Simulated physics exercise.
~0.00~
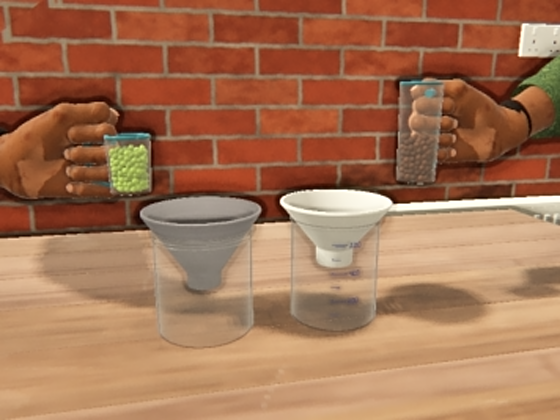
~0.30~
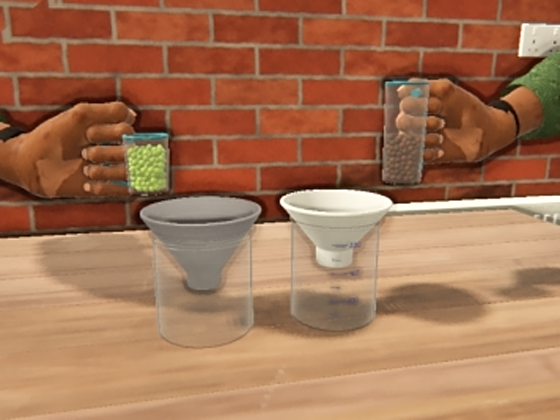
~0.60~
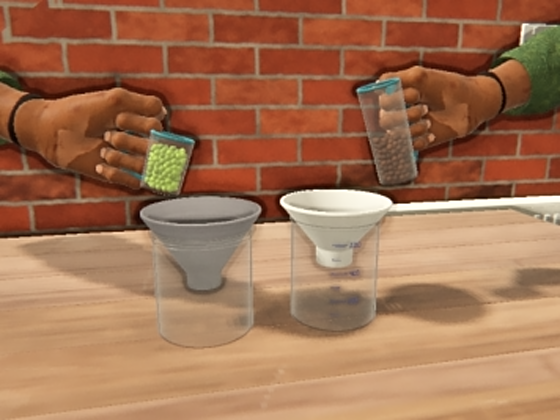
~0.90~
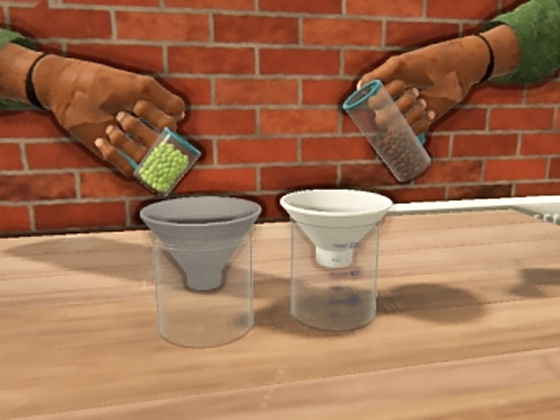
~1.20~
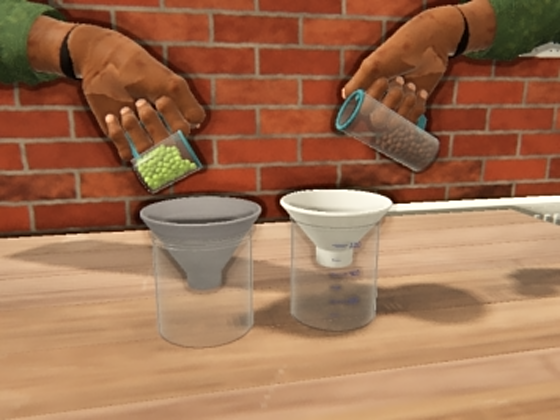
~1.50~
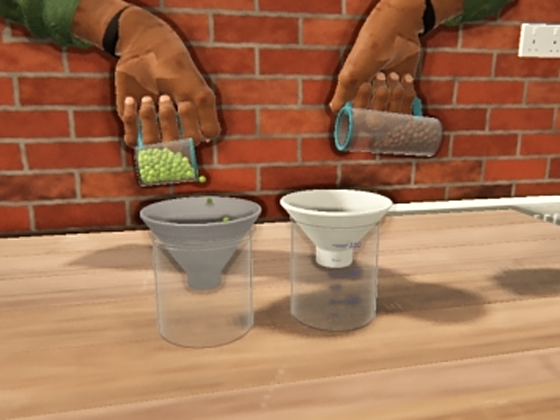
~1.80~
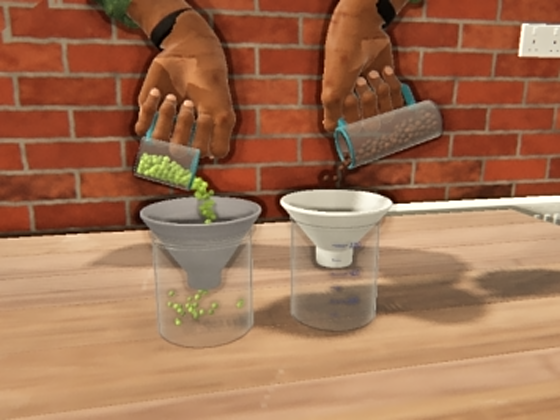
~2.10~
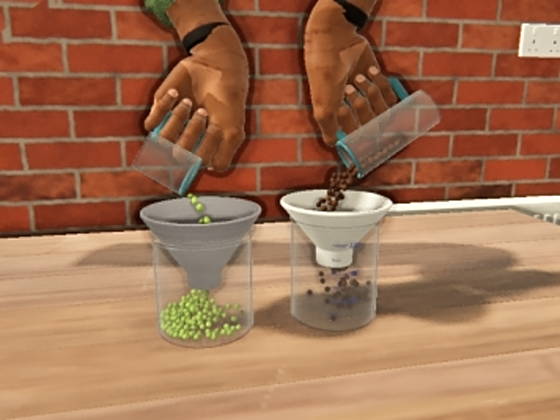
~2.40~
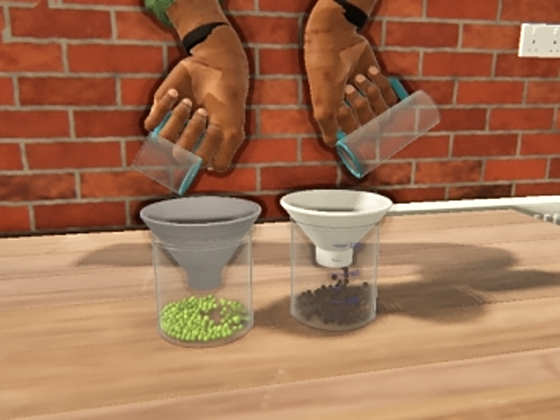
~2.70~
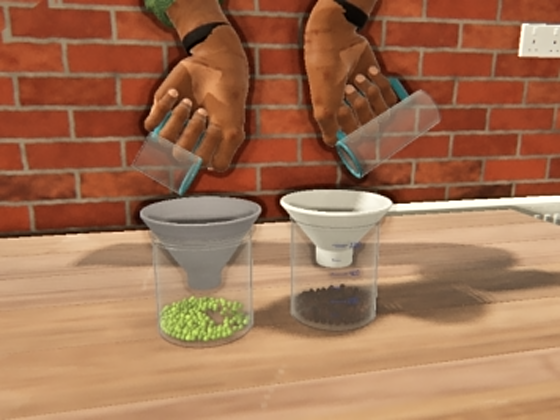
Two hands tip clear cups over a gray funnel on the left and a white funnel on the right, pouring out green pellets first, then dark ones. Both streams pass through the funnels, and all the pellets end up settled in the clear jars beneath the emptied cups.
